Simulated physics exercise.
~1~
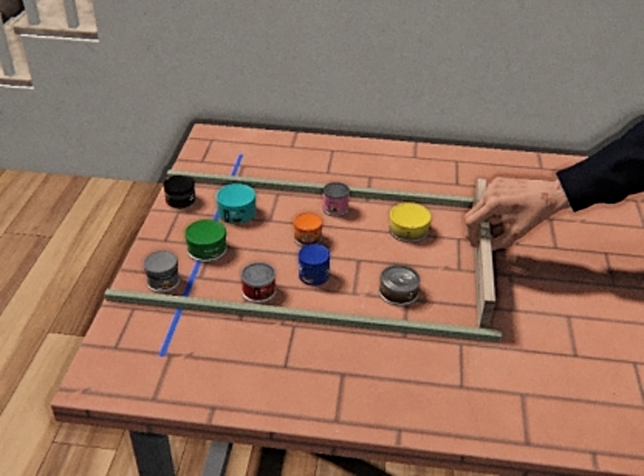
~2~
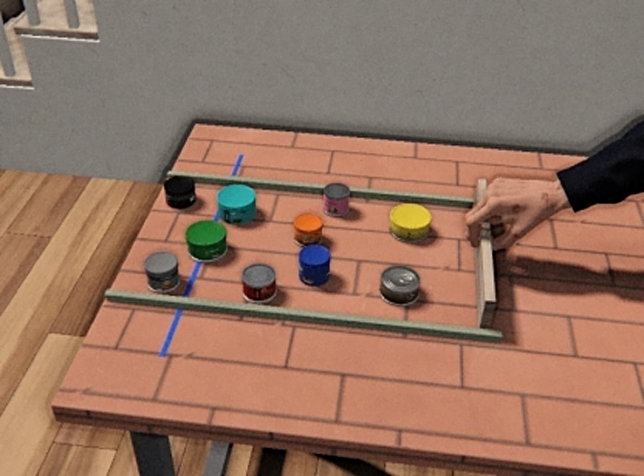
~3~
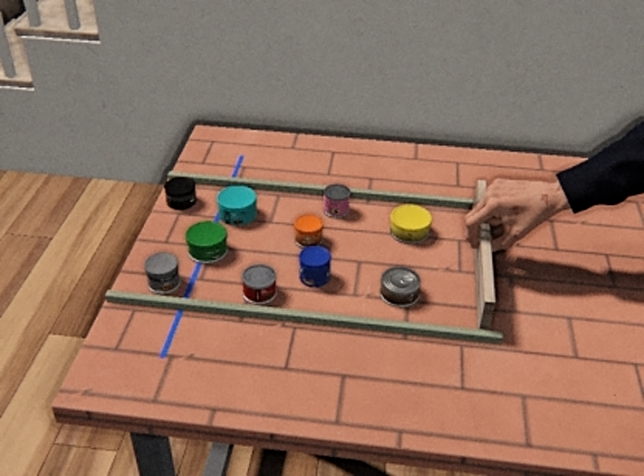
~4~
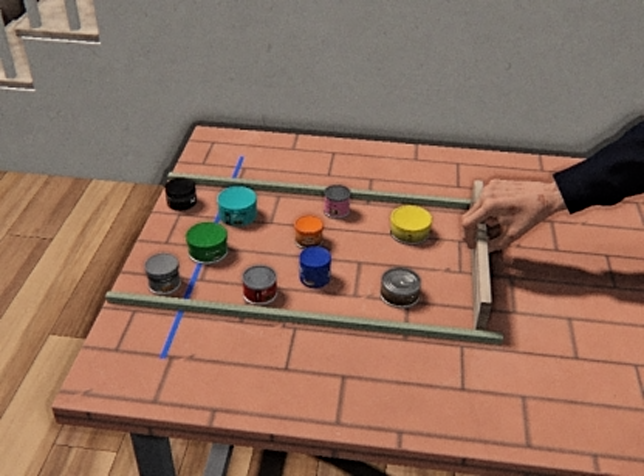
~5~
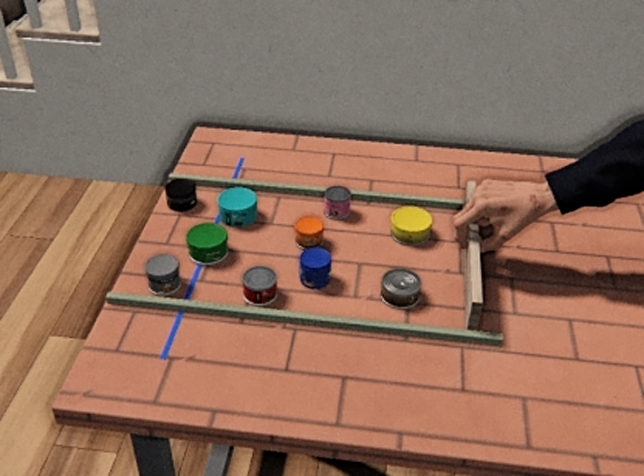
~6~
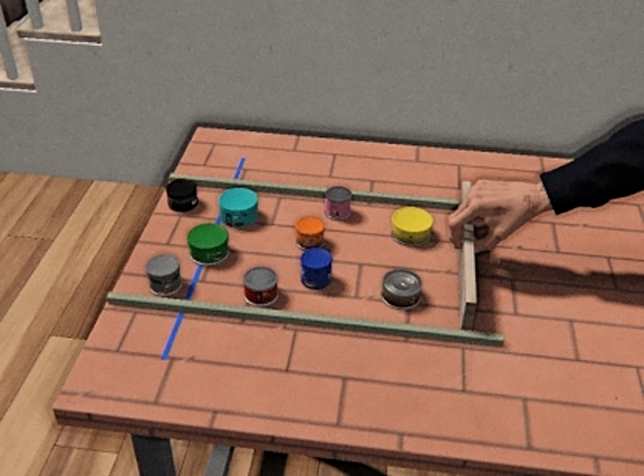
At the start, ten small colourful containers sit between two green rails on a brick-patterned table, while a hand holds an upright board at the right. The board barely moves at first, then the hand slides it slightly left along the rails, and the containers stay in place, untouched.
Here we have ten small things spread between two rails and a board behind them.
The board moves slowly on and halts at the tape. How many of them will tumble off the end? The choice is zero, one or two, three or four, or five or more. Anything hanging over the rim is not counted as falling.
Most likely just one, perhaps two, will tumble off the end.
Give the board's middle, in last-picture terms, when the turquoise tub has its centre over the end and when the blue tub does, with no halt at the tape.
Roughly at (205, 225) and roughly at (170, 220).
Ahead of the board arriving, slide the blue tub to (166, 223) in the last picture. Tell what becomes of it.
Outcome - blue tub: On.
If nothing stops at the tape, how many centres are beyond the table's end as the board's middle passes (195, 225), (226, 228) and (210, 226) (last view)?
That makes 3, 1, 1.
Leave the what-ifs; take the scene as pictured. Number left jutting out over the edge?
Answer: 2.
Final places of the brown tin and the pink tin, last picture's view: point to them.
(180, 262) and (216, 186), roughly.
Early on, none off yet; black tub at rest near (182, 195); grey pot at rest near (164, 275); green tin at rest near (208, 244).
A while later, none off yet; black tub moving near (177, 194); grey pot at rest near (164, 275); green tin travelled a little near (189, 243).
Finally, the number that fall off is one or two; lost, black tub.
